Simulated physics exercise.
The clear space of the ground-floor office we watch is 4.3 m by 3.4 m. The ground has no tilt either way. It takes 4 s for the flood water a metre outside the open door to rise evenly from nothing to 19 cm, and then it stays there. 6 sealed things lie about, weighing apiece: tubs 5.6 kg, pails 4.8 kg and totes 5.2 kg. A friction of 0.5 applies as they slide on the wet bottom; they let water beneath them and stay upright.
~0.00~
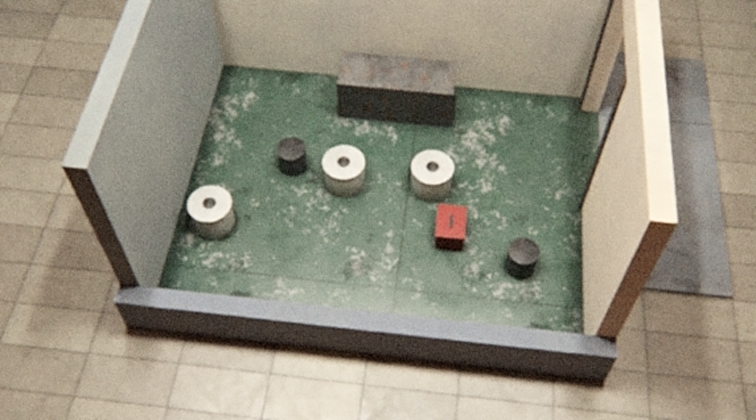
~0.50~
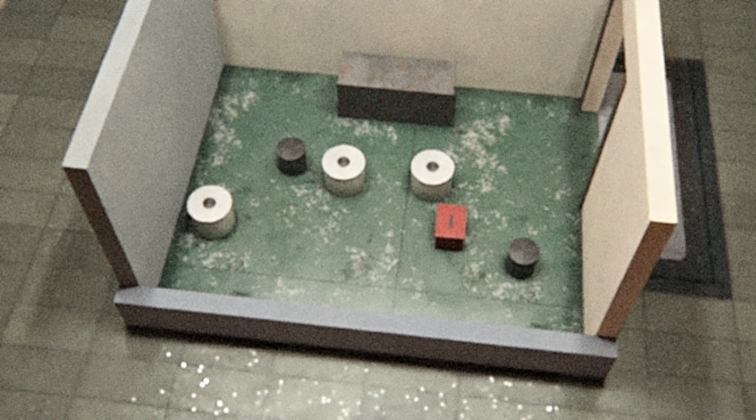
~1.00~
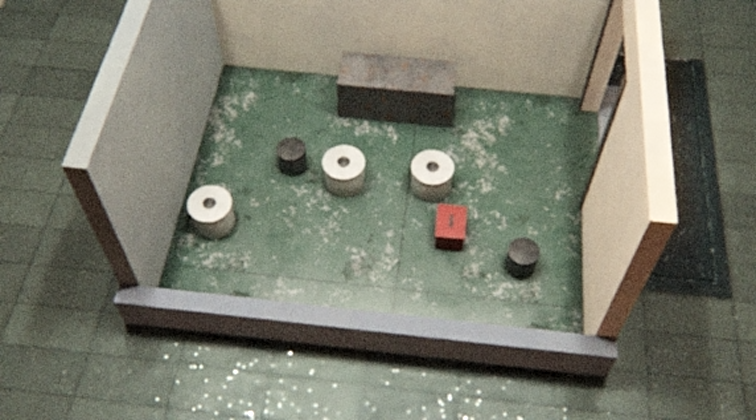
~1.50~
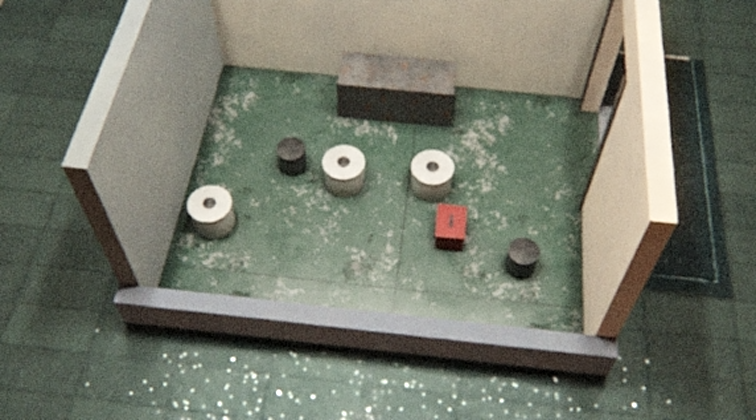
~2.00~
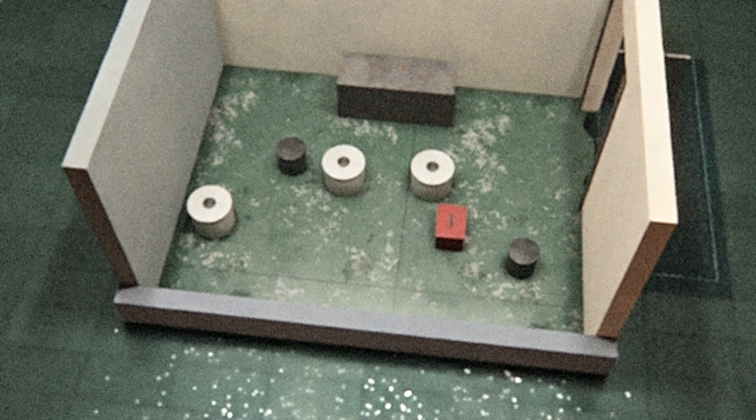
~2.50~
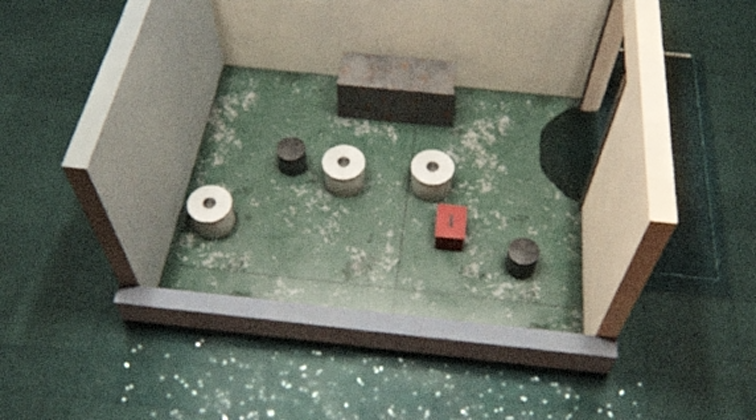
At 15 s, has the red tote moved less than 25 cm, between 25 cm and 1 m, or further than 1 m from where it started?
Between 25 cm and 1 m.
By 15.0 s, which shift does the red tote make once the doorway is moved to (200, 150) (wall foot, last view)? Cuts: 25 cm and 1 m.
So the red tote is well away by then.
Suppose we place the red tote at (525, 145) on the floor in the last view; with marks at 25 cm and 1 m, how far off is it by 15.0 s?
What happens is it gets pushed a long way.
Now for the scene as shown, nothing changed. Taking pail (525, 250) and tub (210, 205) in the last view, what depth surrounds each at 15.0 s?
About 6 and 14 cm.
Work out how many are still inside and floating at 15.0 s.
Total: 6.
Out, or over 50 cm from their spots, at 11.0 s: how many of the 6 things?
4.
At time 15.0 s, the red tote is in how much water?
I'd put it at about 8 cm.
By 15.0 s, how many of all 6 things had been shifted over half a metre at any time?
By my count, 5.
After 3.5 s the red tote is near (451, 221), 0.0 m from its start, aground; 0 afloat.
After 6.8 s the red tote is near (407, 260), 0.7 m from its start, aground; 1 afloat.
After 11.0 s the red tote is near (518, 304), 1.1 m from its start, aground; 4 afloat.
After 15.0 s the red tote is near (412, 195), 0.5 m from its start, afloat; 6 afloat.
